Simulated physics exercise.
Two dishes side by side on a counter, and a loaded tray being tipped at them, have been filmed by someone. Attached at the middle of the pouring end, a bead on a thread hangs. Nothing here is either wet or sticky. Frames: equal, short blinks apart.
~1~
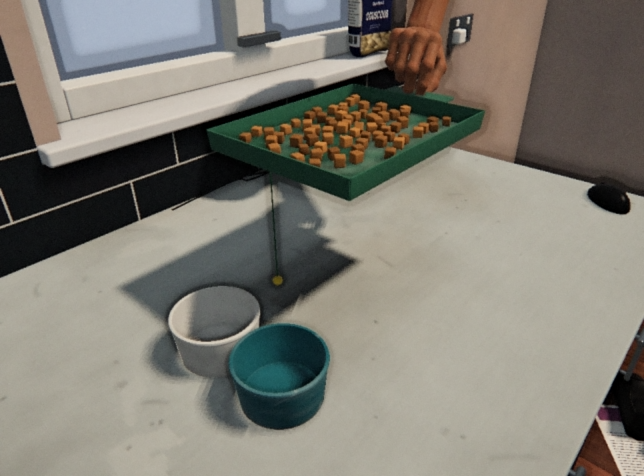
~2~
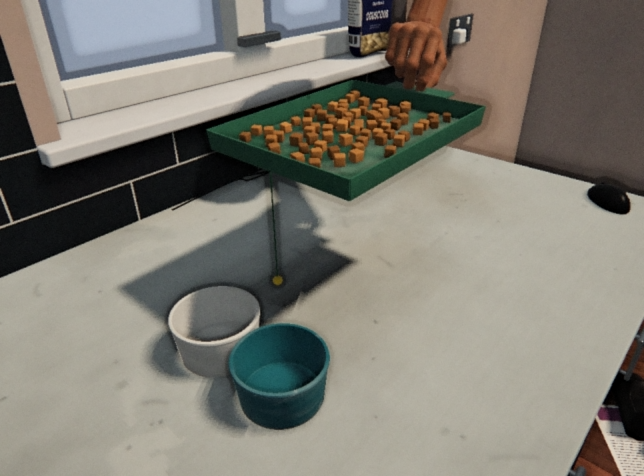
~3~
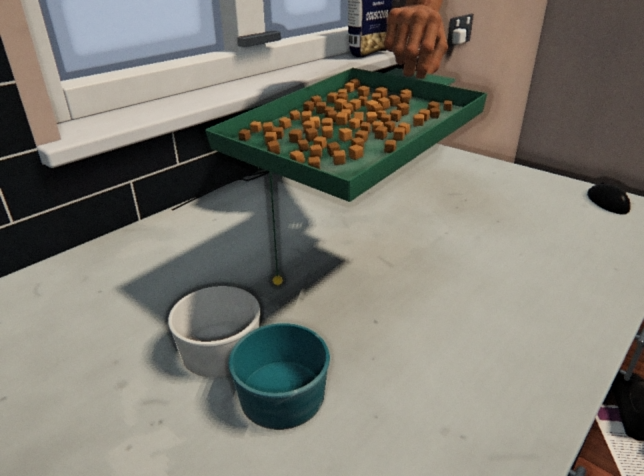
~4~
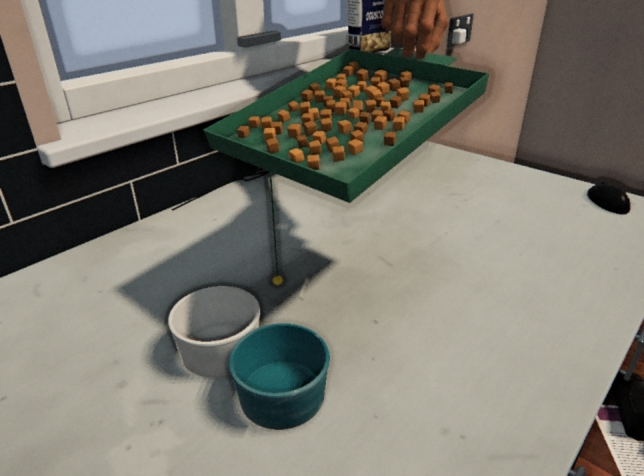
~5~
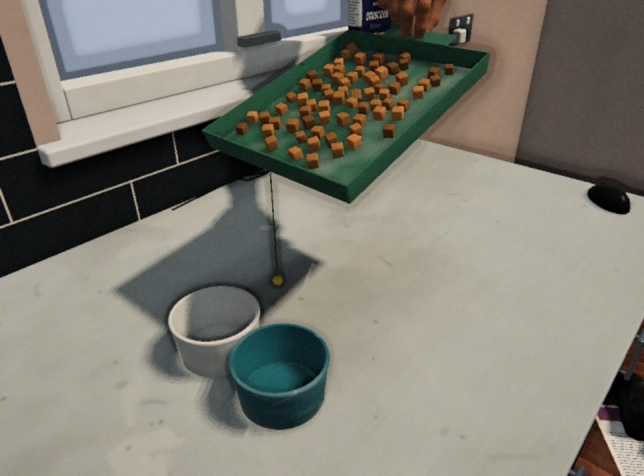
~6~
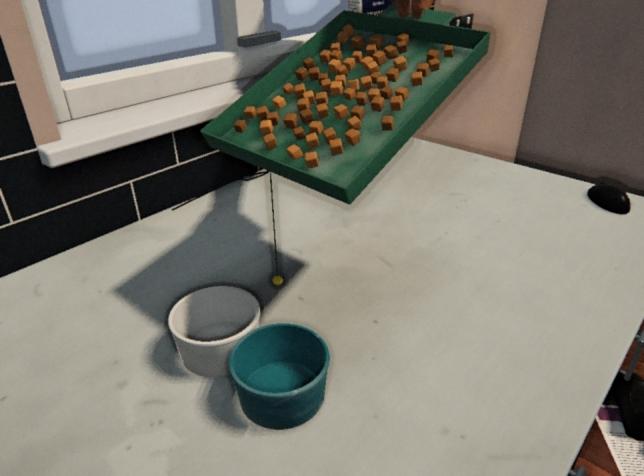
A green tray scattered with small brown cubes tilts gradually above a pale counter, seen from slightly above by a still camera, as a hand at its far right edge lifts that end higher. Below sit a white dish on the left and a teal dish on the right, near a window and dark tiles. The cubes keep their places on the tray, its shadow narrows, and a yellowish bead hangs still on its thread.
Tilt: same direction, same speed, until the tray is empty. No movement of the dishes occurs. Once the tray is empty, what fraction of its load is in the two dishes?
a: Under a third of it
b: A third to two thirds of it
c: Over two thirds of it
Over two thirds of it.
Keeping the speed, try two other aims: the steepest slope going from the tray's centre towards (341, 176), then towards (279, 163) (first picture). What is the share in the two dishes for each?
Somewhere close to 30 % the first time, 60 % the second.
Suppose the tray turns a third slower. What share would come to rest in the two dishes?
Estimate: Some 70 %.
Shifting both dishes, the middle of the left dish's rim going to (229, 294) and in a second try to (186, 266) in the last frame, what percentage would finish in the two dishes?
Respectively 50 percent and 20 percent.
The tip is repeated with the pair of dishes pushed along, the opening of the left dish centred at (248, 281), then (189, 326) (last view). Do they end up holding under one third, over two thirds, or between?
To begin with: Less than a third; after that: In the middle band.
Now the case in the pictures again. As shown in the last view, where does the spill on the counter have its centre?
Estimate: About (84, 341).
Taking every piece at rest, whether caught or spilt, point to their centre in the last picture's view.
Close to (261, 378).
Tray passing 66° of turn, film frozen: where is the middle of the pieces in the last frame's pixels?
The load is centred near (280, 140).
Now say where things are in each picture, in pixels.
Corners of the pouring end at (209, 130) and (350, 177), level; middle of the load at (359, 128), brown sugar cubes; left dish at (182, 351); right dish at (245, 401); bead on its thread at (278, 280), in the first frame.
Corners of the pouring end at (209, 130) and (350, 178), level; middle of the load at (359, 125), in the second frame.
Corners of the pouring end at (208, 129) and (349, 179), tipped barely, level across its low end; middle of the load at (358, 118), in the third frame.
Corners of the pouring end at (206, 129) and (348, 181), tipped a little, level across its low end; middle of the load at (358, 107), in the fourth frame.
Corners of the pouring end at (205, 130) and (346, 184), tipped clearly, level across its low end; middle of the load at (356, 95), in the fifth frame.
Corners of the pouring end at (203, 130) and (345, 186), tipped clearly, level across its low end; middle of the load at (354, 85); left dish at (182, 351); right dish at (245, 401), in the sixth frame.
Soon, tray tipped steeply; nearly all on the tray; a stray few in the air.
A while on, tray tipped past a quarter turn; nearly all on the tray; a small part in the right dish; a stray few in the left dish; a stray few outside both; a stray few in the air.
Towards the end, tray tipped past a quarter turn; about half in the right dish; about a third in the left dish; about a quarter outside both; a stray few in the air.
Finally, tray tipped past a quarter turn; about half in the right dish; about a third in the left dish; about a quarter outside both.
